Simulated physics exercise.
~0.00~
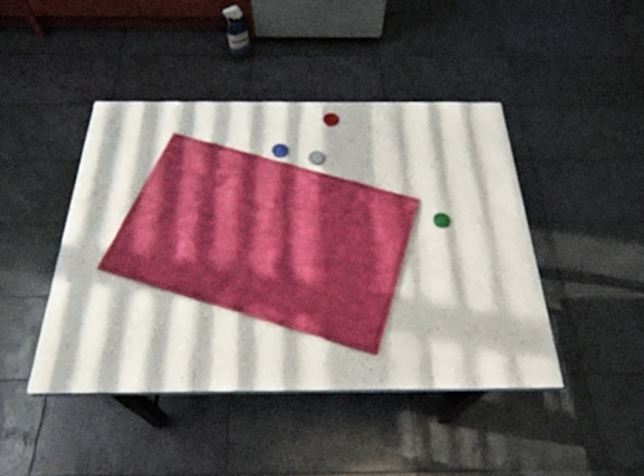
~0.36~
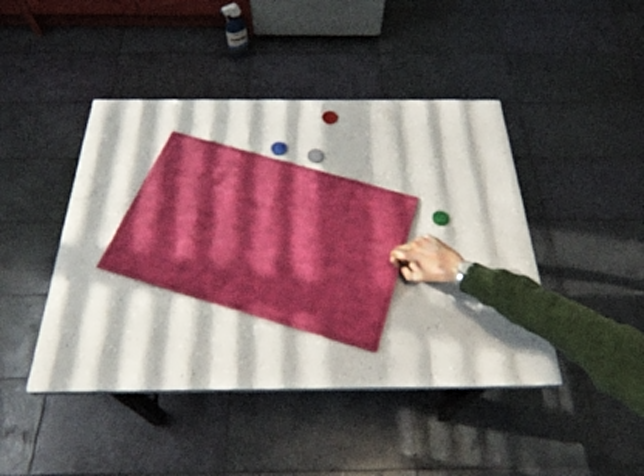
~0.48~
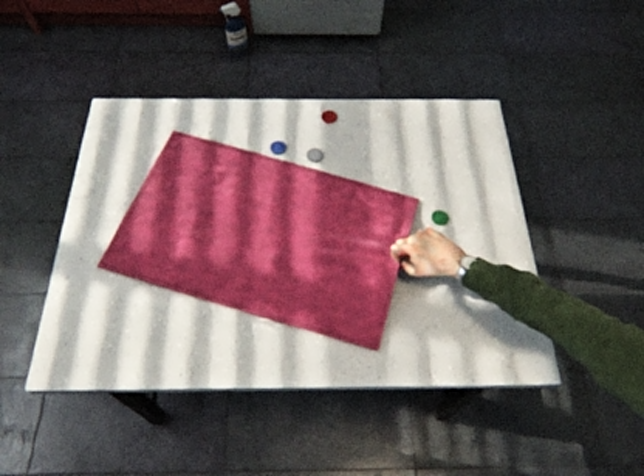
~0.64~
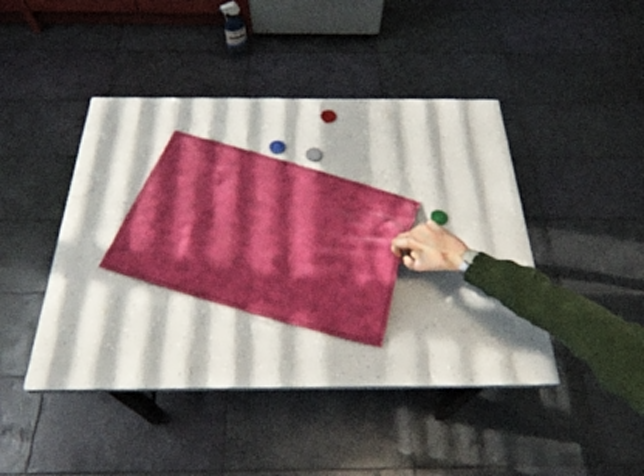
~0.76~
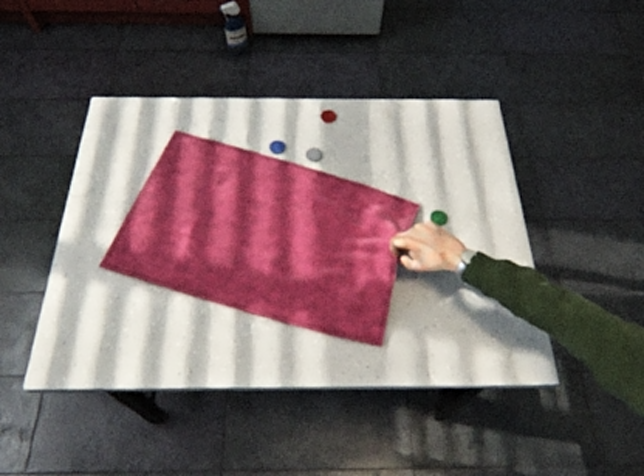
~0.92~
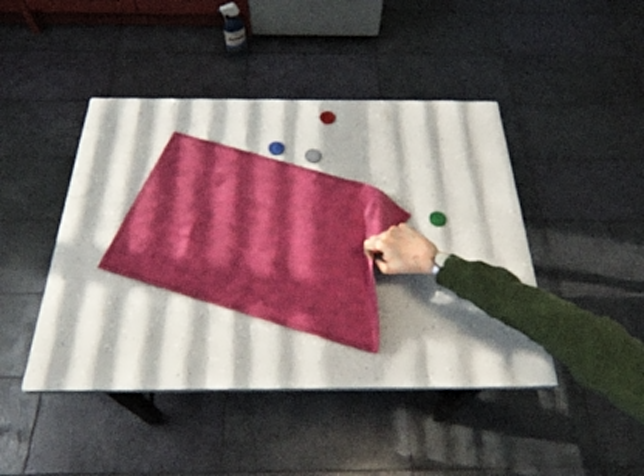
In this clip, a pink napkin lies on a white table near four small round objects as a hand reaches in from the right, pinches its right edge, lifts it slightly, and pulls it left, folding the nearby corner.
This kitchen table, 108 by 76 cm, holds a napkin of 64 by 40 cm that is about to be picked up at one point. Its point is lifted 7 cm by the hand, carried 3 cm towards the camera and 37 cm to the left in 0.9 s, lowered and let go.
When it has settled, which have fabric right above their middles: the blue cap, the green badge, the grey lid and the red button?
Result: I expect the blue cap to be in plain sight. I expect the green badge to be in plain sight. I expect the grey lid to be in plain sight. I expect the red button to be in plain sight.
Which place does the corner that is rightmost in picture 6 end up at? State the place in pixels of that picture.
(288, 244).
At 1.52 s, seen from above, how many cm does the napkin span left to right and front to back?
About 46 by 56 cm.
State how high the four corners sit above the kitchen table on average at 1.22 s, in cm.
0 cm.
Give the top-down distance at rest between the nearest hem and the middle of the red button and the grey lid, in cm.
The first sits about 18 cm from the nearest hem, the second about 6 cm.
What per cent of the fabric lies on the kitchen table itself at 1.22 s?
Contact share: Approx. 75 percent.
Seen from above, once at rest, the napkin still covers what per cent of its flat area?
Roughly 65 per cent.
By 1.2 s, 75 % of it is down, spanning 58 by 57 cm, above no small thing.
By 1.5 s, 65 % of it is down, spanning 47 by 56 cm, above no small thing.
By 1.8 s, 65 % of it is down, spanning 46 by 57 cm, above no small thing.
By 2.1 s, 65 % of it is down, spanning 46 by 57 cm, above no small thing.
By 3.1 s, 65 % of it is down, spanning 45 by 57 cm, above no small thing.
